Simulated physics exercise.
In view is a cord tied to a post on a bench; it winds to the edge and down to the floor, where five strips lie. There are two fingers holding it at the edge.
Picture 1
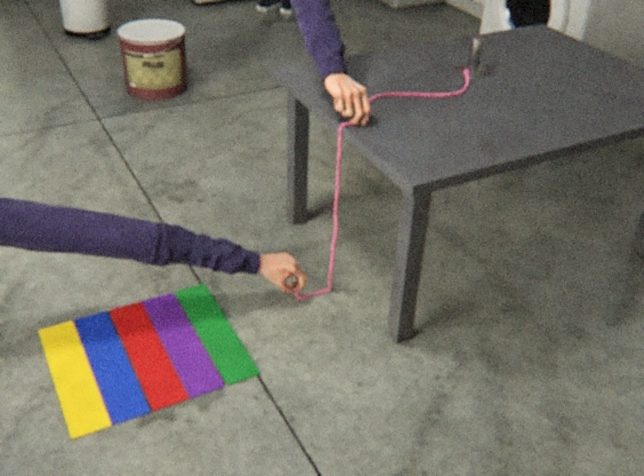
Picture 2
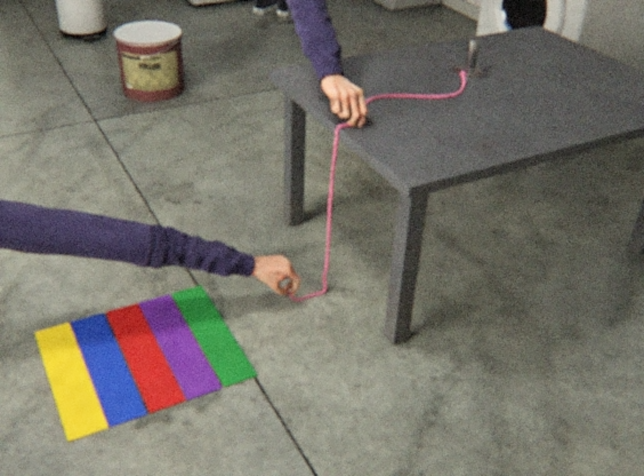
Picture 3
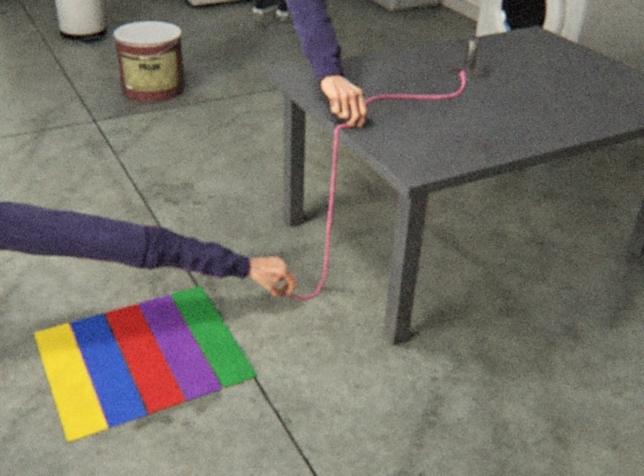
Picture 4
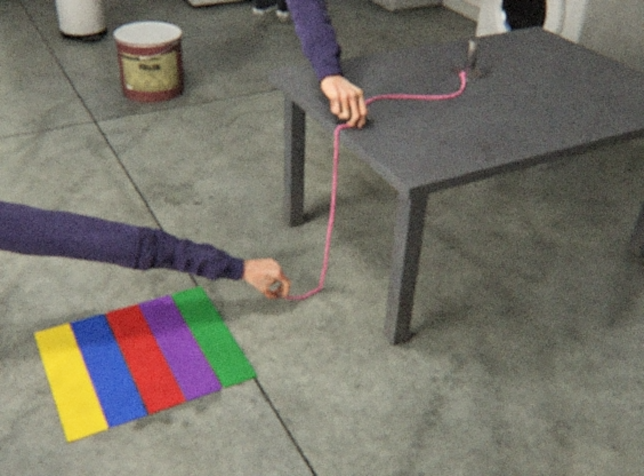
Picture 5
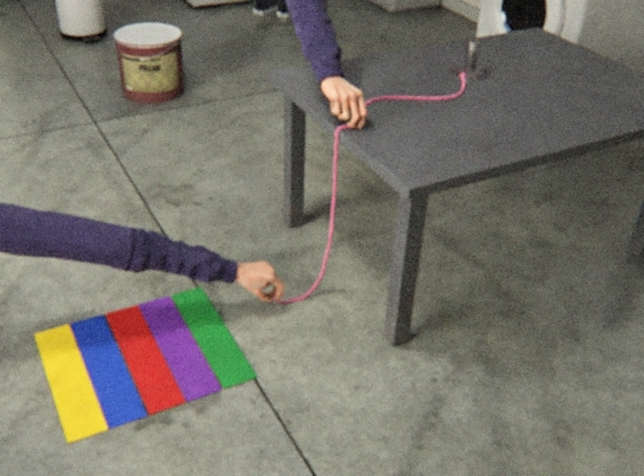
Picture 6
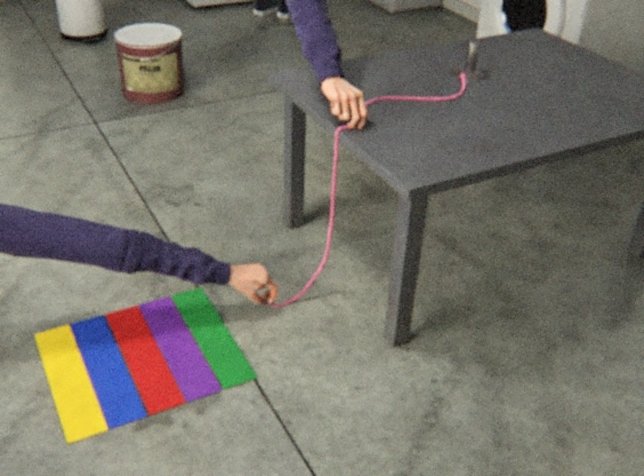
A hand near the floor slowly pulled the end of a pink cord a little to the left, drawing its lower part into a slanting curve, while another hand held it at the table's edge.
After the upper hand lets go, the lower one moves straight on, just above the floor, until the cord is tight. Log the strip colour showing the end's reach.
Reach: Red strip.
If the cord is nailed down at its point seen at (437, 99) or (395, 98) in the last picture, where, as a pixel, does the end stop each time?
In order of the tries, it's near (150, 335) and near (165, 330).
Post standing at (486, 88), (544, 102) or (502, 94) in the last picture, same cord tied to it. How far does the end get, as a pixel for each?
Places per try: (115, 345); (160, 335); (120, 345).
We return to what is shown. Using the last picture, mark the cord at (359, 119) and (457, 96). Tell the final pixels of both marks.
Point one: (330, 129); point two: (427, 89).
Soon after, end near (199, 322); over green.
Then, end near (156, 335); over red.
At full stretch, end near (131, 342); over red. It gets as far as the red strip.
